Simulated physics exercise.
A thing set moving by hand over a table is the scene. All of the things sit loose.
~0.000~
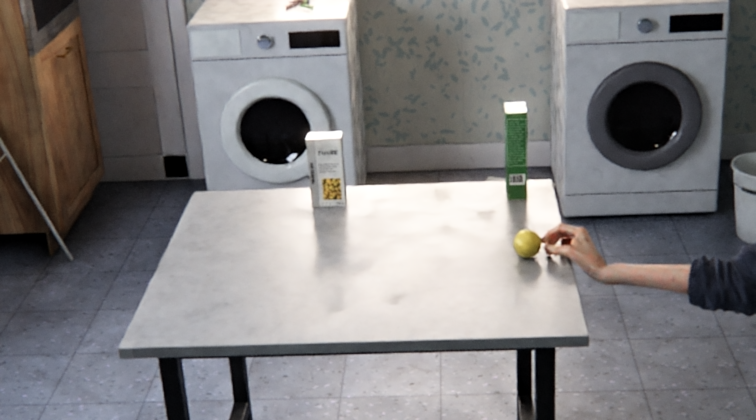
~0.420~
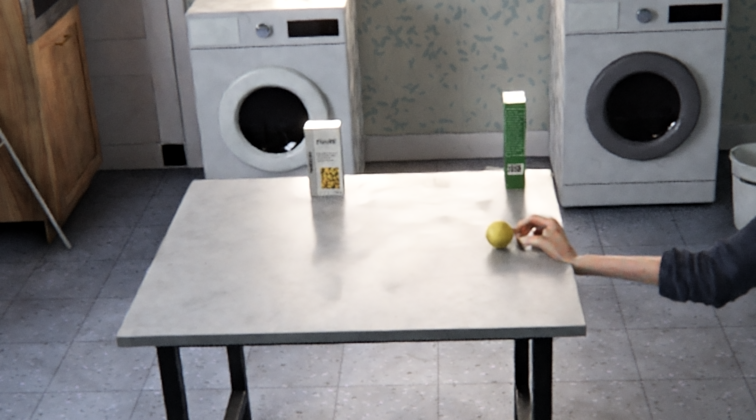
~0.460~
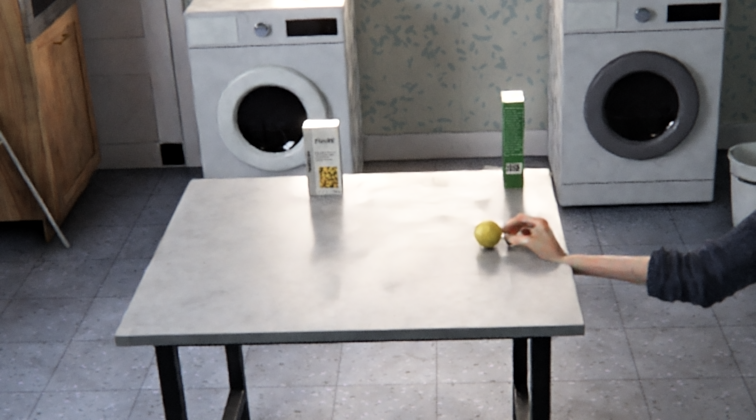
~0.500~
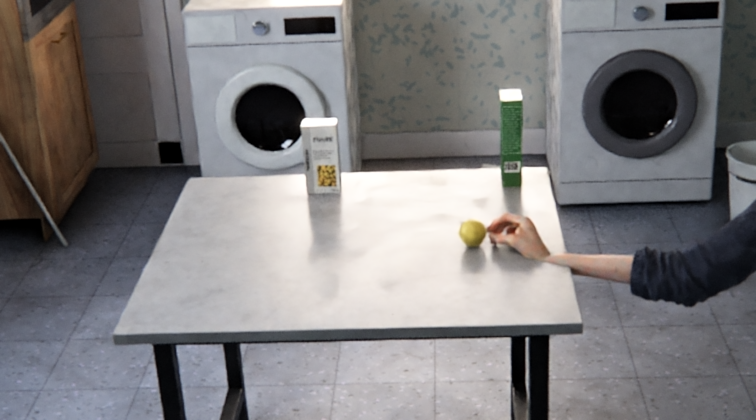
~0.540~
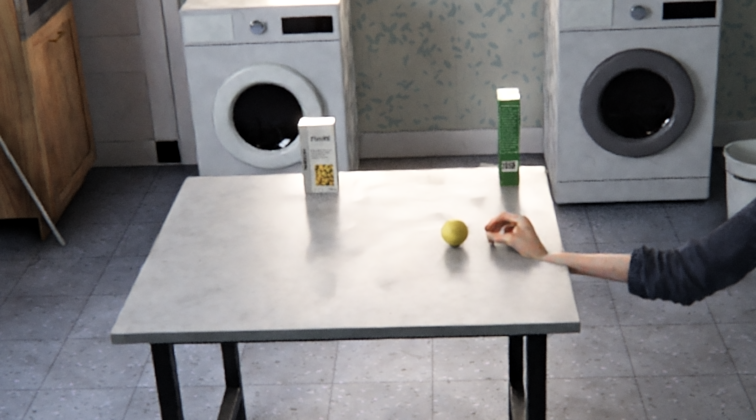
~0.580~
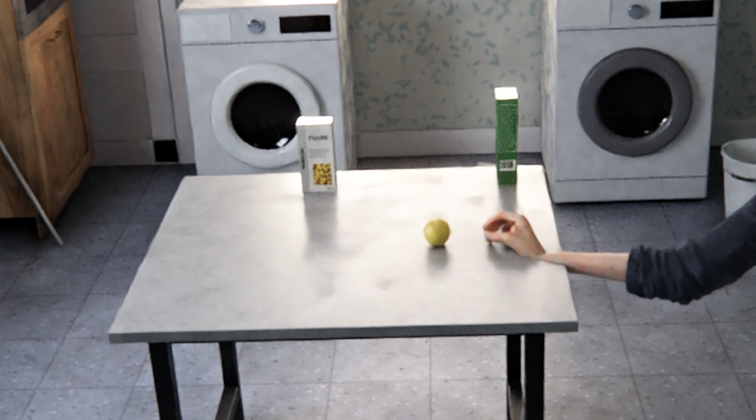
In a laundry room, a hand pushes a yellow lemon leftward across a table, and it rolls on away from the fingers.
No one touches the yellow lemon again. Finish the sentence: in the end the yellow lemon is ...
Off the table.
After 0.88 s, yellow lemon rolled well along near (326, 235).
After 1.38 s, yellow lemon rolled well along near (156, 240).
After 1.78 s, yellow lemon now off the table.
By the end (2.0 s), off the table, yellow lemon.
